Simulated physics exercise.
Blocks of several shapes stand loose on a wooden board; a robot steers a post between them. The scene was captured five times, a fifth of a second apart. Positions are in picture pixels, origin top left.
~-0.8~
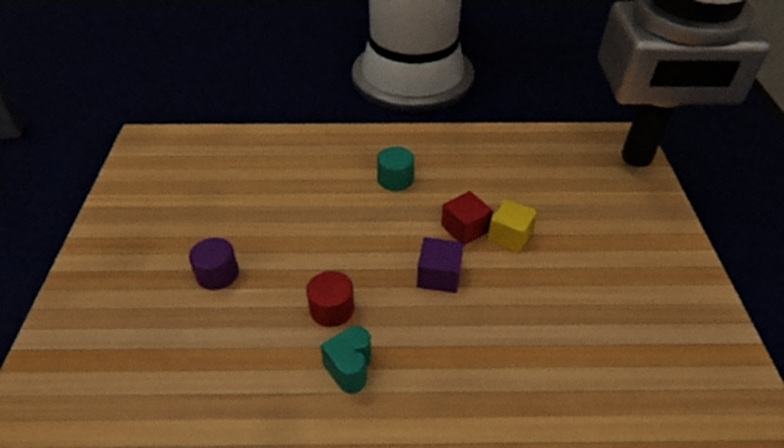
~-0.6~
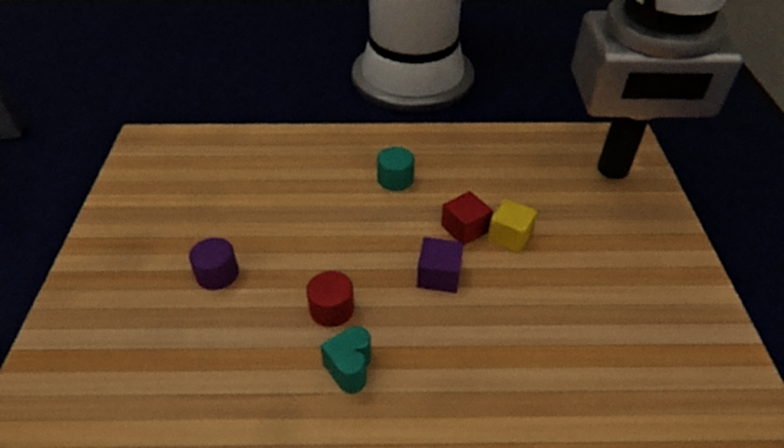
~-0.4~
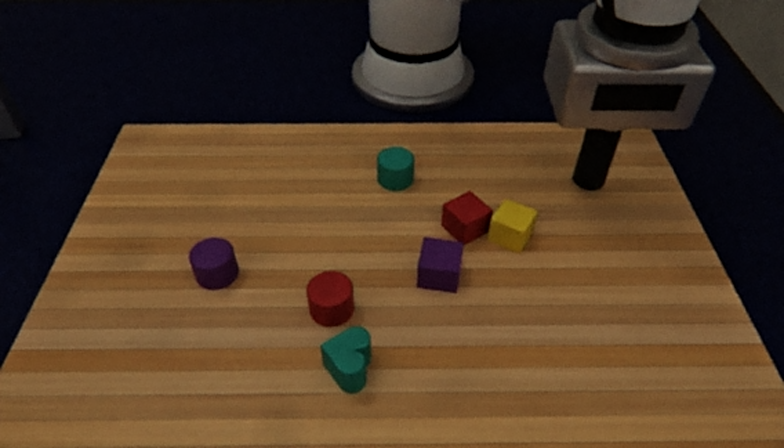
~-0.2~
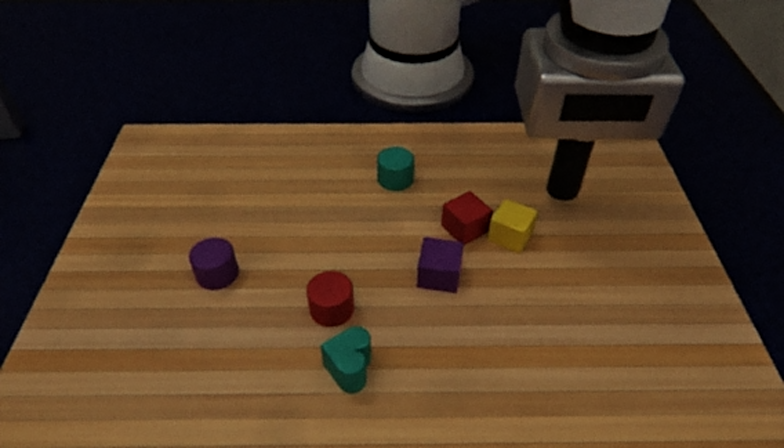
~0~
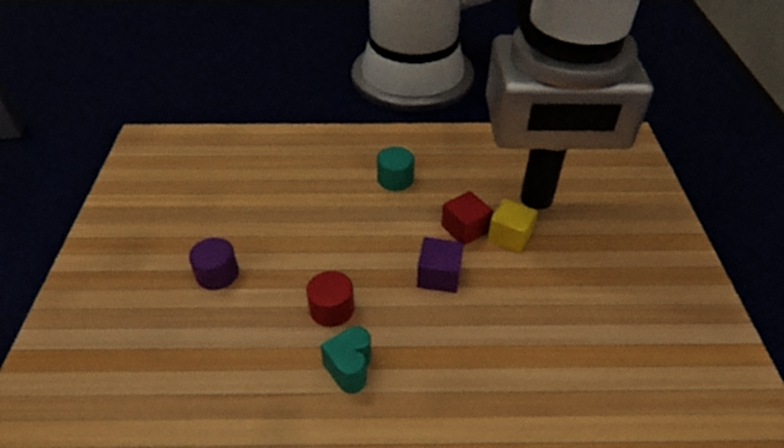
On a striped wooden board scattered with red, purple, green and yellow blocks, a robot arm moved its black post steadily left and toward the viewer, nearing the yellow cube while the blocks stayed still.
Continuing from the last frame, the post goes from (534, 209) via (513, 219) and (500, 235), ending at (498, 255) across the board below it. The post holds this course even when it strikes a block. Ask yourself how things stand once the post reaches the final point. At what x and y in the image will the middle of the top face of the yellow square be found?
The top centre is at (500, 262).
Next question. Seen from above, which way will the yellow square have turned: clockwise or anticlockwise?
Viewed from above, counterclockwise.
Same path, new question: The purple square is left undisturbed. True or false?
That claim is true.
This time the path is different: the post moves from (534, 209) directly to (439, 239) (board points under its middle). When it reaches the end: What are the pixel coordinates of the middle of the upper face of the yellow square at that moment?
That would be at about pixel (504, 229).
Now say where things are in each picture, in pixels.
In the first frame, post's lower end at (637, 158); purple square at (441, 254); red square at (468, 206); yellow square at (515, 214).
In the second frame, post at (613, 170); blocks still.
In the third frame, post at (588, 181); blocks still.
In the fourth frame, post at (562, 190); blocks still.
In the fifth frame, post at (536, 199); purple square at (441, 254); red square at (468, 206); yellow square at (515, 214).
The first path, step by step. Halfway along, post at (507, 217); yellow square at (505, 230), turned 15° anticlockwise.
At the end, post at (499, 245); purple square still; red square at (463, 211), turned 30° clockwise; yellow square at (500, 262), turned 25° anticlockwise.
